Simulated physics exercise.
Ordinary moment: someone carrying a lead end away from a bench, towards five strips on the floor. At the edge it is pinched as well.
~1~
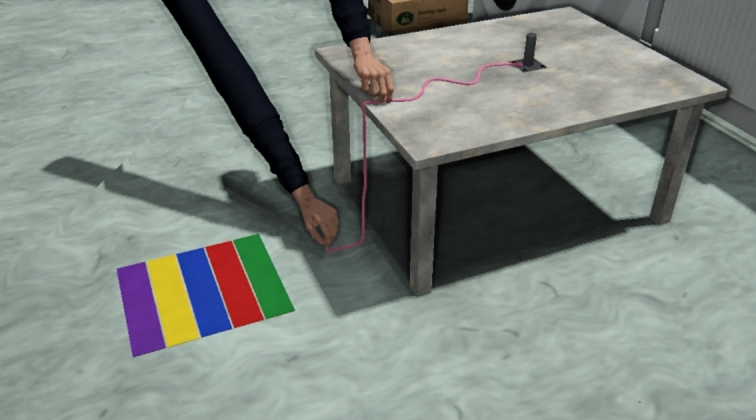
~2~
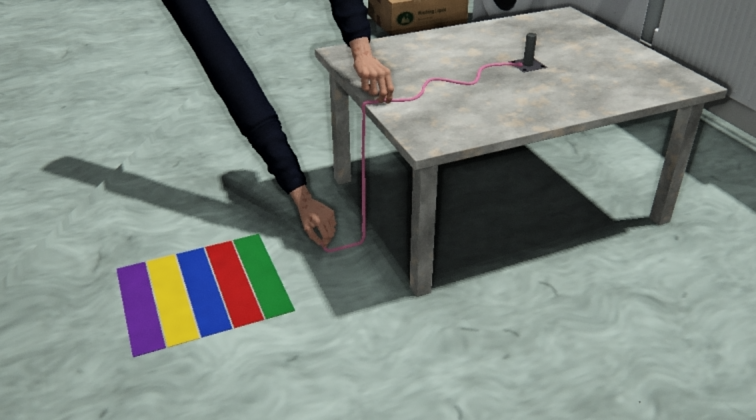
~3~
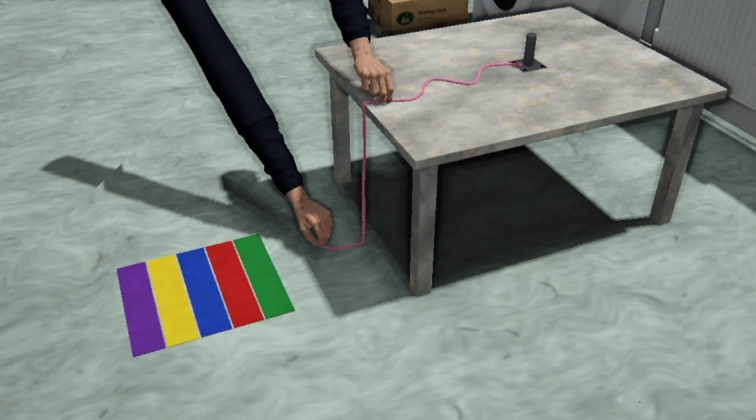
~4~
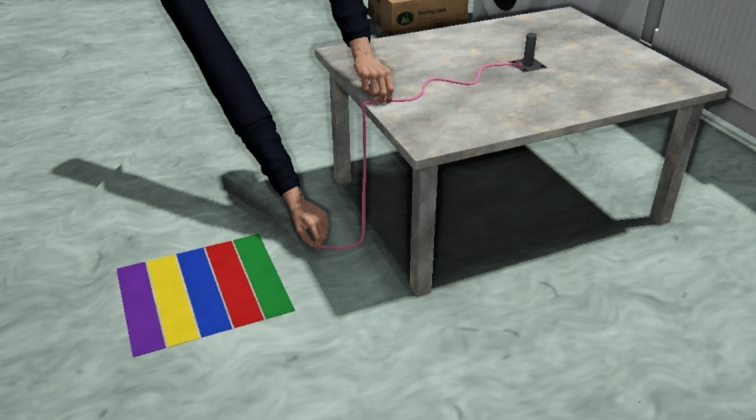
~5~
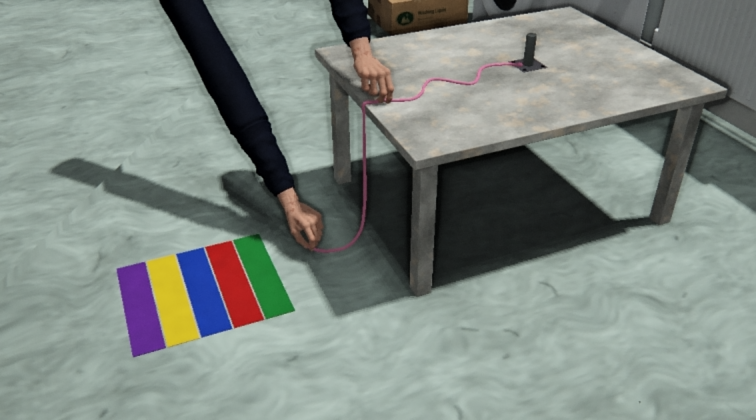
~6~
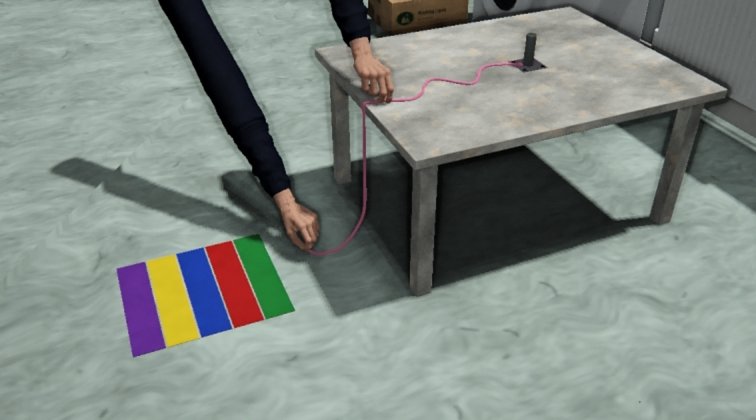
In the video, one hand pins a pink cord at the edge of a grey table while the other, low near the floor, draws its end slightly left, toward five coloured strips, and the hanging section begins to curve.
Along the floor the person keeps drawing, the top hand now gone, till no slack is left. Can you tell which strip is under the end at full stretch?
Yes, the yellow one.
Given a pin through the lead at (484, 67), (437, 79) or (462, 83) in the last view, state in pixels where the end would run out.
Estimated spots in sequence: (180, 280), (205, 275), (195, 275).
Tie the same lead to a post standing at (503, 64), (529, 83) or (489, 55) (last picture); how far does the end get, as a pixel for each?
In that order: (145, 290), (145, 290) and (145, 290).
Soon after, end near (233, 267); over red.
After that, end near (195, 276); over blue.
At the stop, end near (171, 282); over yellow. It gets as far as the yellow strip.
